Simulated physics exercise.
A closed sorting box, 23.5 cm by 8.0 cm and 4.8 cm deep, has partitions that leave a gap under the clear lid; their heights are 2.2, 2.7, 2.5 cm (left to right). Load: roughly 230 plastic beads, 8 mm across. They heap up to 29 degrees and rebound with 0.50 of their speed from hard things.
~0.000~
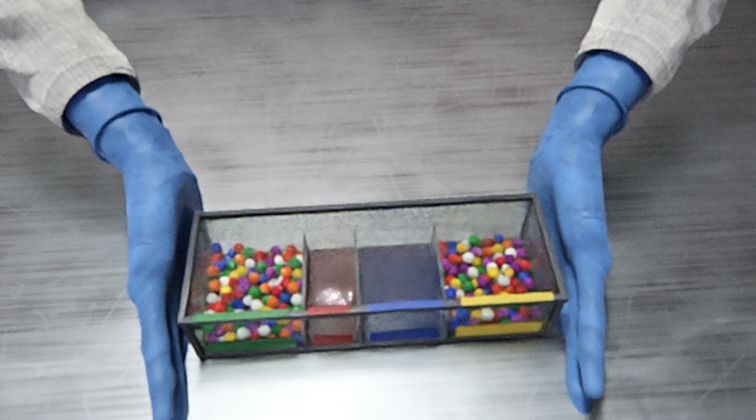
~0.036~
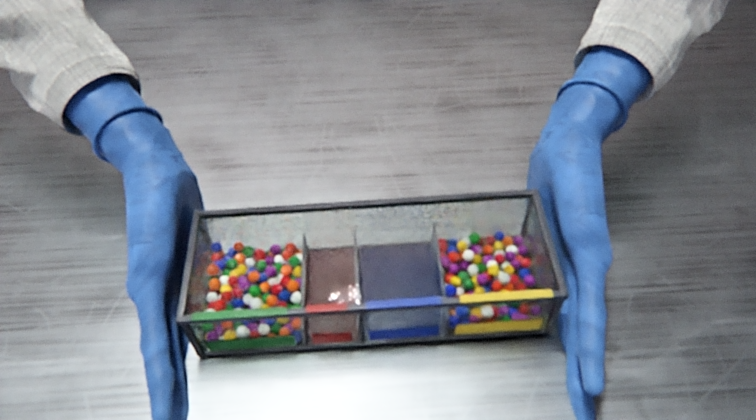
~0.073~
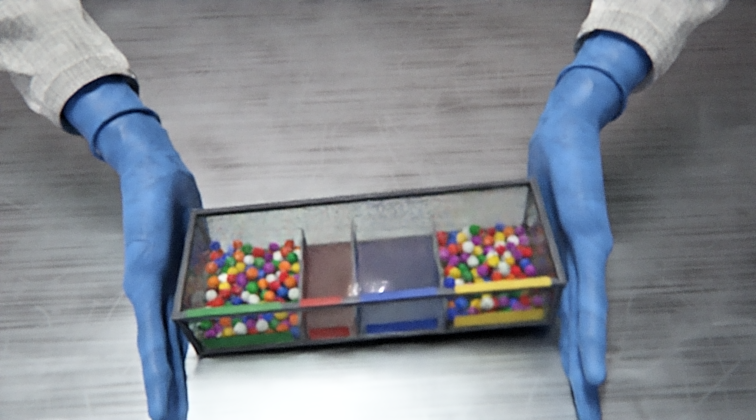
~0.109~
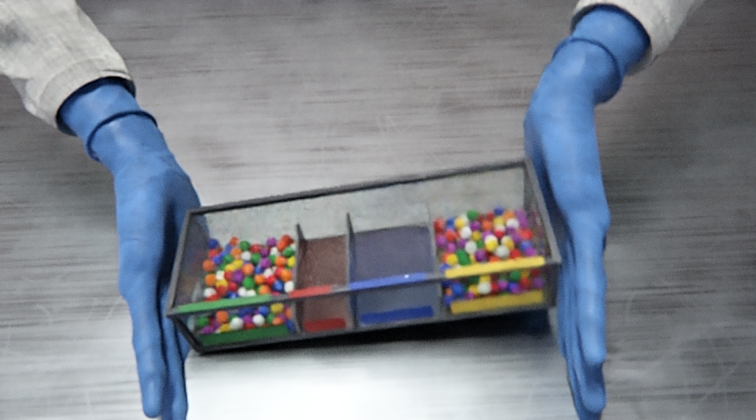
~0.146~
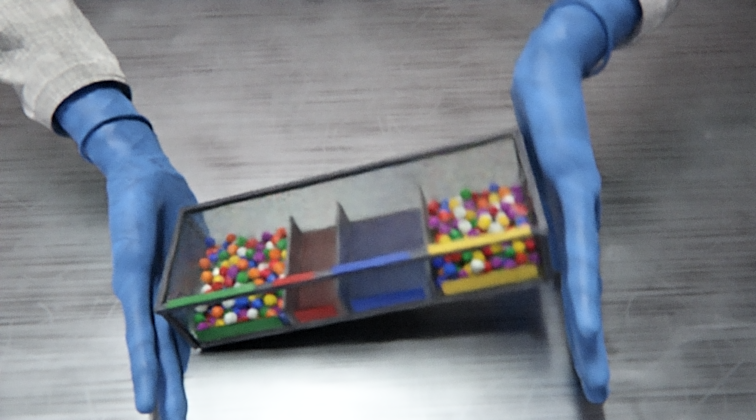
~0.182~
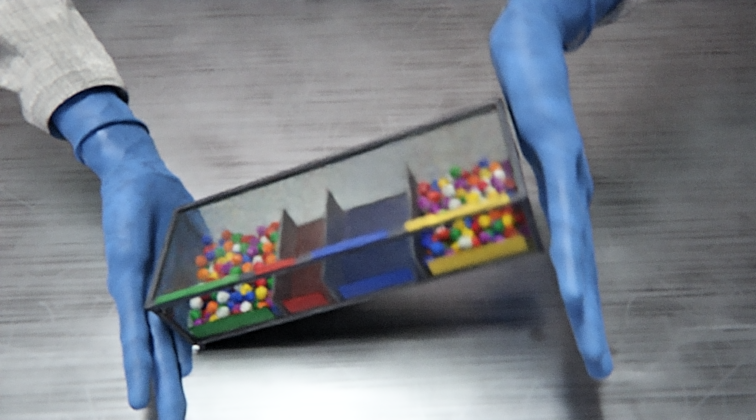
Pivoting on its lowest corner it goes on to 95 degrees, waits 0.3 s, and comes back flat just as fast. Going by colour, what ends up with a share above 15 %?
Red compartment: Below; blue compartment: Below; green compartment: Above; yellow compartment: Below.
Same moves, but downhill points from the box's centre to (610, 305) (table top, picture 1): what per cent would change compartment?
About 60 per cent.
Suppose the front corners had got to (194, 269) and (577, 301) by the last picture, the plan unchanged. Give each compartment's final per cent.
Red 0, blue 0, green 0, yellow 100.
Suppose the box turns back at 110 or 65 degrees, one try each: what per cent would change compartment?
Some 35 and 15 per cent.
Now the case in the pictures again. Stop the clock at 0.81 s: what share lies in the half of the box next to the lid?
Some 60 per cent.
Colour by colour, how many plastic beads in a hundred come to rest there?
Red 0, blue 0, green 95, yellow 0.
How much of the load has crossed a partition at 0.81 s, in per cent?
About 35 per cent.
After 0.81 s, tilt 95 degrees; red 5 %, blue 5 %, green 85 %, yellow 5 %.
After 1.23 s, tilt 53 degrees; green 95 %.
After 1.73 s, tilt 0 degrees; green 95 %.
By 2.2 s all is still; red 0 %, blue 0 %, green 95 %, yellow 0 %.
